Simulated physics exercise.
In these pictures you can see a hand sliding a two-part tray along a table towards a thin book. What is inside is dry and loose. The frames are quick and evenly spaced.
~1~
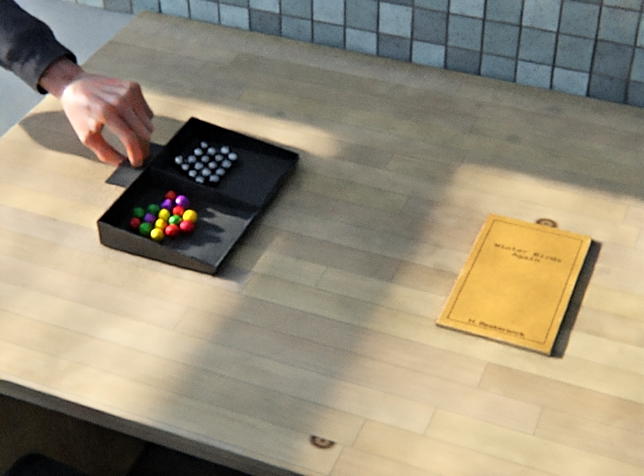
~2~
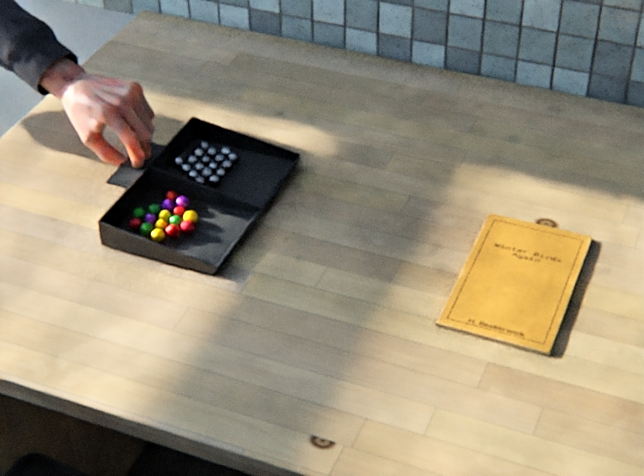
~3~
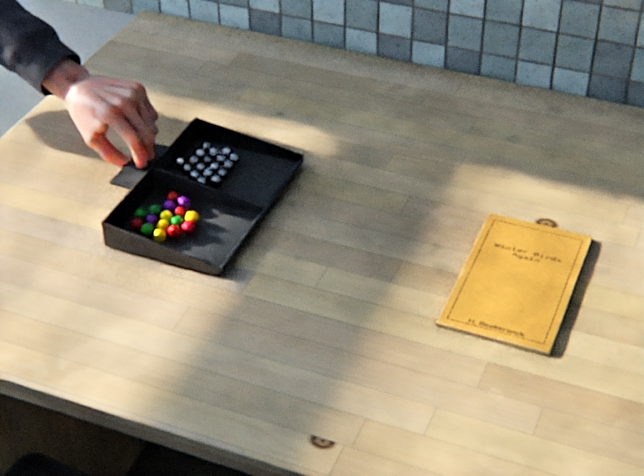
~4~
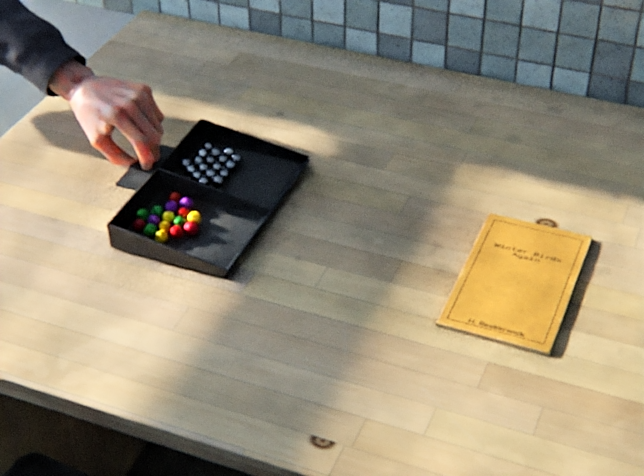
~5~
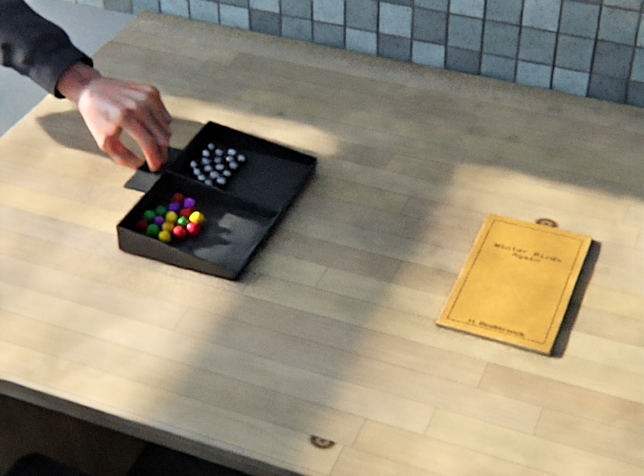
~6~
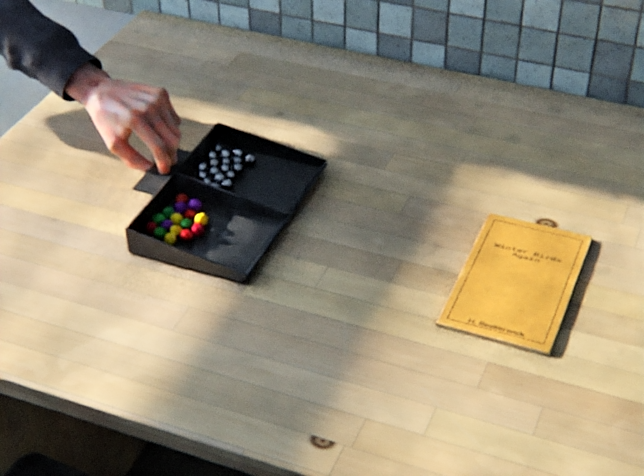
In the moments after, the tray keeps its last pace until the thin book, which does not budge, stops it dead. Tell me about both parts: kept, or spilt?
Result: Front lot is kept in, back lot is kept in.
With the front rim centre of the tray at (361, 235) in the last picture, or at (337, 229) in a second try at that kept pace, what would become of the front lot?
On the first try it has some bits fly out, while on the second it has some bits fly out.
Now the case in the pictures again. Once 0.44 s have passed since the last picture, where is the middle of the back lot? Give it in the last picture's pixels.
Its centre sits near (300, 186).
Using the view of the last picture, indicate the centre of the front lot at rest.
I'd place the middle near (421, 286).
Then, 0.44 s later than the last frame, tray still sliding, front rim near (371, 237); front lot all inside; back lot all inside.
Then, 0.98 s later than the last frame, tray stopped at the thin book; front lot all inside; back lot all inside.
Then, 1.19 s later than the last frame, tray stopped at the thin book; front lot all inside, moved towards the front rim; back lot all inside, moved towards the front rim.
When it is over, tray stopped at the thin book; front lot all inside, moved towards the front rim; back lot all inside, moved towards the front rim.
